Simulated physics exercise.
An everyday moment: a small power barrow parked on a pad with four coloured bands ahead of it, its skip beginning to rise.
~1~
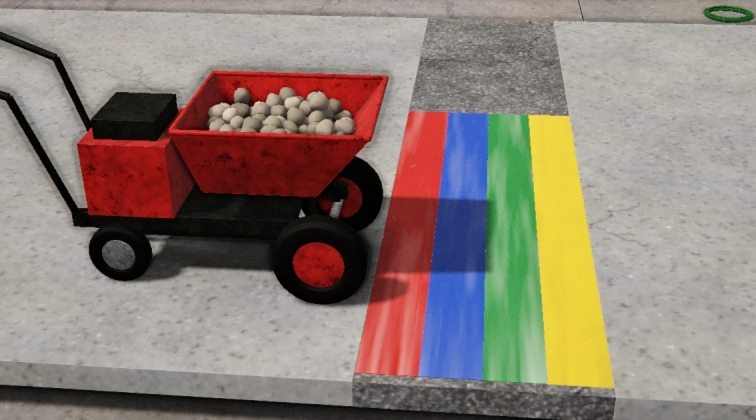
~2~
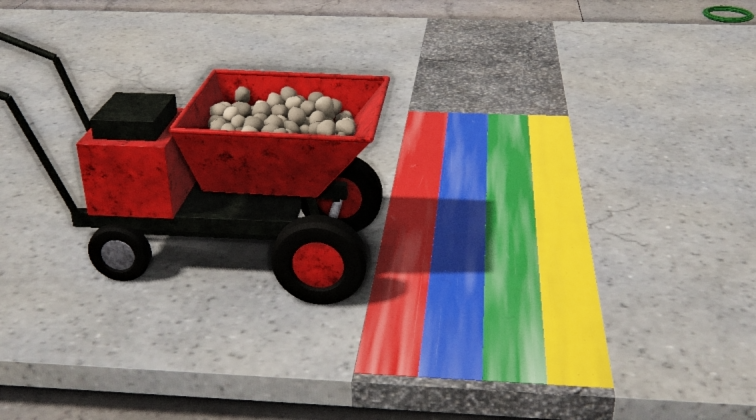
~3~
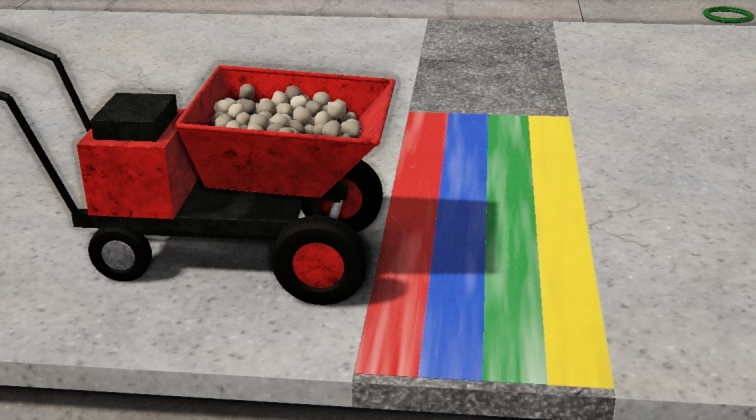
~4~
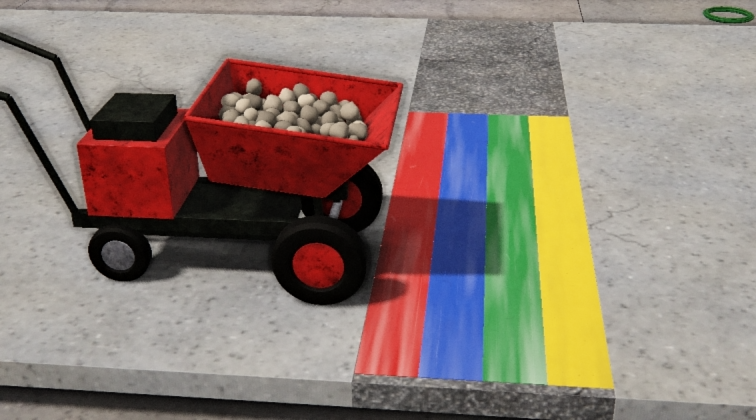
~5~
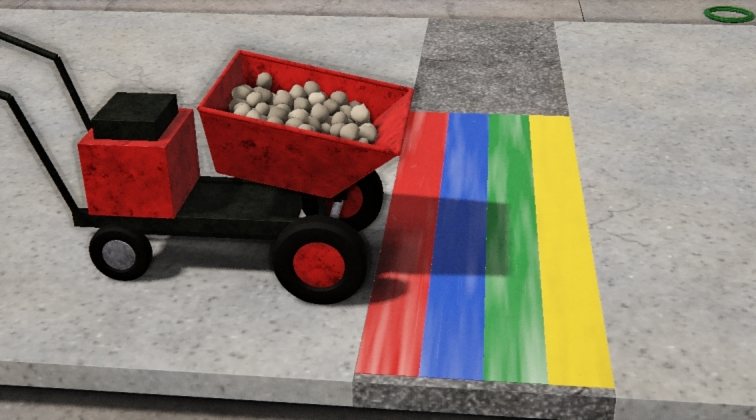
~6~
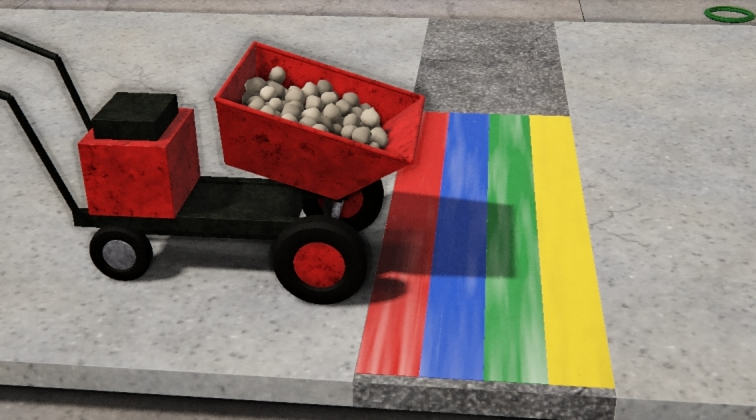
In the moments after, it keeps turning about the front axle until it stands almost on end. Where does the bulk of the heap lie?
The green strip carries the most.
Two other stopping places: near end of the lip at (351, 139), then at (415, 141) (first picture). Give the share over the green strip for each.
Near 30 % and 20 %.
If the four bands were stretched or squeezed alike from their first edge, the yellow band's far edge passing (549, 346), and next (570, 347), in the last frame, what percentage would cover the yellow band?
Near 30 % and 20 %.
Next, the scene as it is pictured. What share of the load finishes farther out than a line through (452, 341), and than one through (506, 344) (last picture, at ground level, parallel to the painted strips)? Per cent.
In turn 70 and 50 in a hundred.
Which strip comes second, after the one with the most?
Second comes the strip in yellow.
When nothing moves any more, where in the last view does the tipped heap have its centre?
Roughly at (518, 263).
Soon, skip tipped steeply; all in the skip.
A while on, skip tipped right over; most in the skip; a stray few over the blue strip; about a quarter over the green strip; a stray few over the yellow strip.
Towards the end, skip tipped right over; about a third in the skip; a small part over the blue strip; about a third over the green strip; about a quarter over the yellow strip; a stray few off the paint.
Finally, skip tipped right over; about a third in the skip; none over the red strip; a small part over the blue strip; about a third over the green strip; about a quarter over the yellow strip; a stray few off the paint.
